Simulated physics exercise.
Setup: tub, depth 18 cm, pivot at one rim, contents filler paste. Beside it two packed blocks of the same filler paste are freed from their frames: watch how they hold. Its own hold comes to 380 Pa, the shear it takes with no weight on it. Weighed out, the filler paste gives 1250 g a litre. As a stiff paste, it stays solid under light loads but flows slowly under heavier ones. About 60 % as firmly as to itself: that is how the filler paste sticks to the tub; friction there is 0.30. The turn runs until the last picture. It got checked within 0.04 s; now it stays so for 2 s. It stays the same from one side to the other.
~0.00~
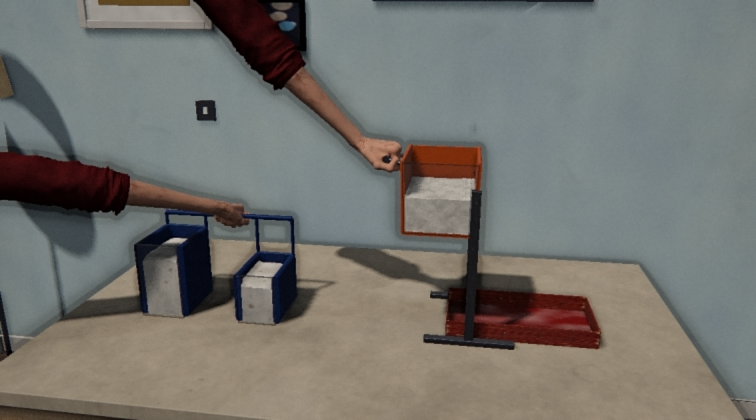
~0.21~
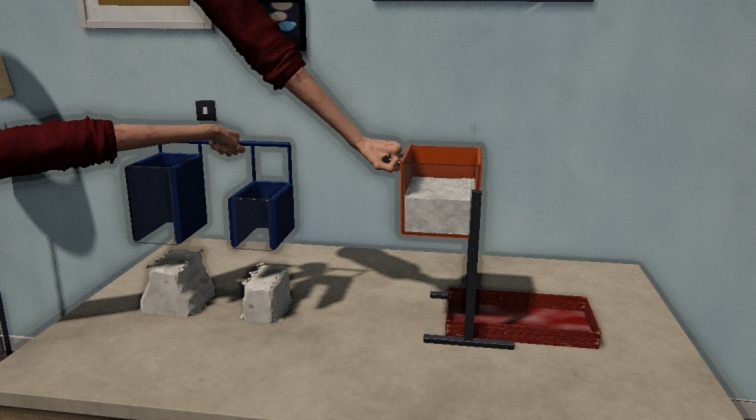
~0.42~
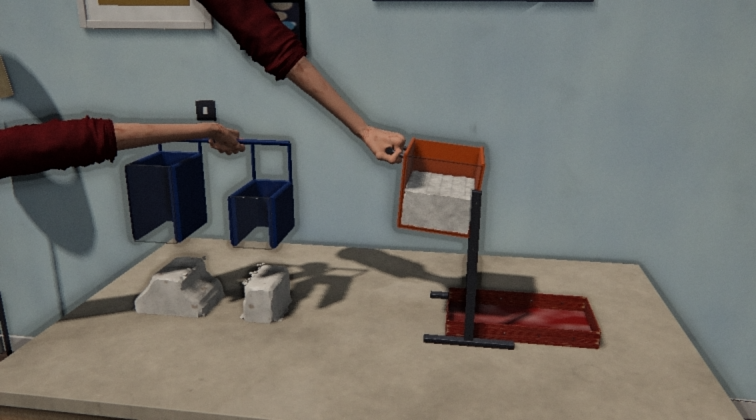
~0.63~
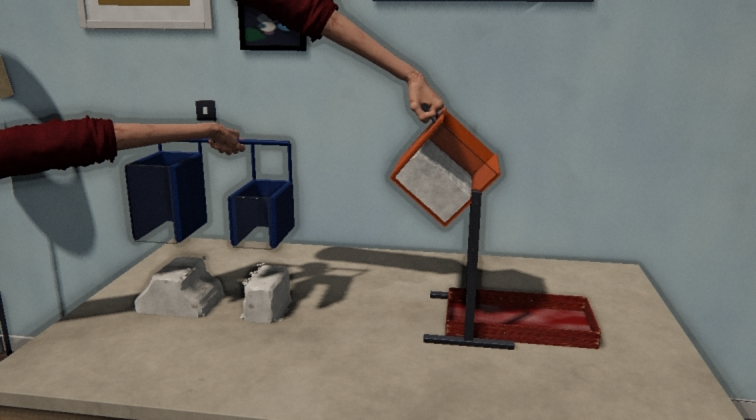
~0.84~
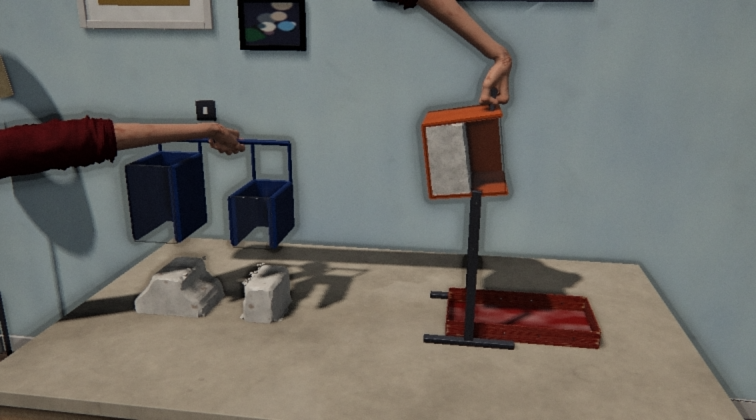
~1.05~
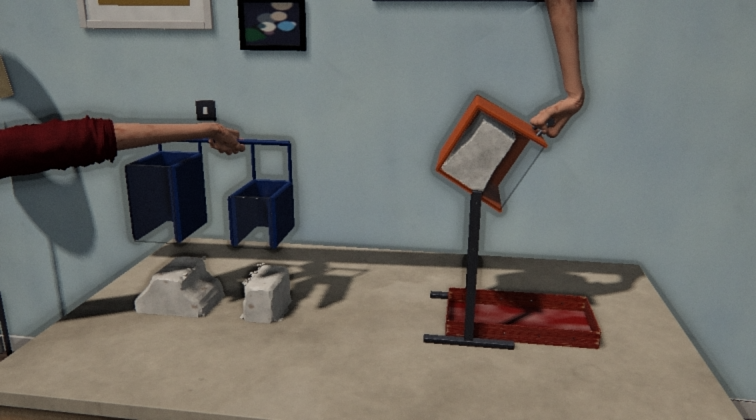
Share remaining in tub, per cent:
Near 0 percent.
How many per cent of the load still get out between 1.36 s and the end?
0 %.
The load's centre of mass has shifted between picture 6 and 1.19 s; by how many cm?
About 11 cm.
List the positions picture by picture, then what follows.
Handle-side rim at (404, 162), tilt 0 degrees; highest point of the filler paste at (474, 200); test blocks 18 cm, 12 cm high (left to right), in the first frame.
Handle-side rim at (404, 162), tilt 0 degrees; highest point of the filler paste at (474, 200); test blocks 14 cm, 11 cm high (left to right), in the second frame.
Handle-side rim at (408, 155), tilt 6 degrees; highest point of the filler paste at (408, 191); test blocks 12 cm, 11 cm high (left to right), in the third frame.
Handle-side rim at (442, 123), tilt 41 degrees; highest point of the filler paste at (419, 153); test blocks 12 cm, 11 cm high (left to right), in the fourth frame.
Handle-side rim at (501, 118), tilt 82 degrees; highest point of the filler paste at (460, 125); test blocks 12 cm, 11 cm high (left to right), in the fifth frame.
Handle-side rim at (544, 148), tilt 120 degrees; highest point of the filler paste at (486, 122); test blocks 12 cm, 11 cm high (left to right), in the sixth frame.
By 1.19 s, the tub is at 120 degrees and holds 65 %.
By 1.36 s, the tub is at 120 degrees and holds 0 %.
By 1.53 s, the tub is at 120 degrees and holds 0 %.
By 1.70 s, the tub is at 120 degrees and holds 0 %.
By 3.05 s, at the end, the tub is at 120 degrees and holds 0 %.
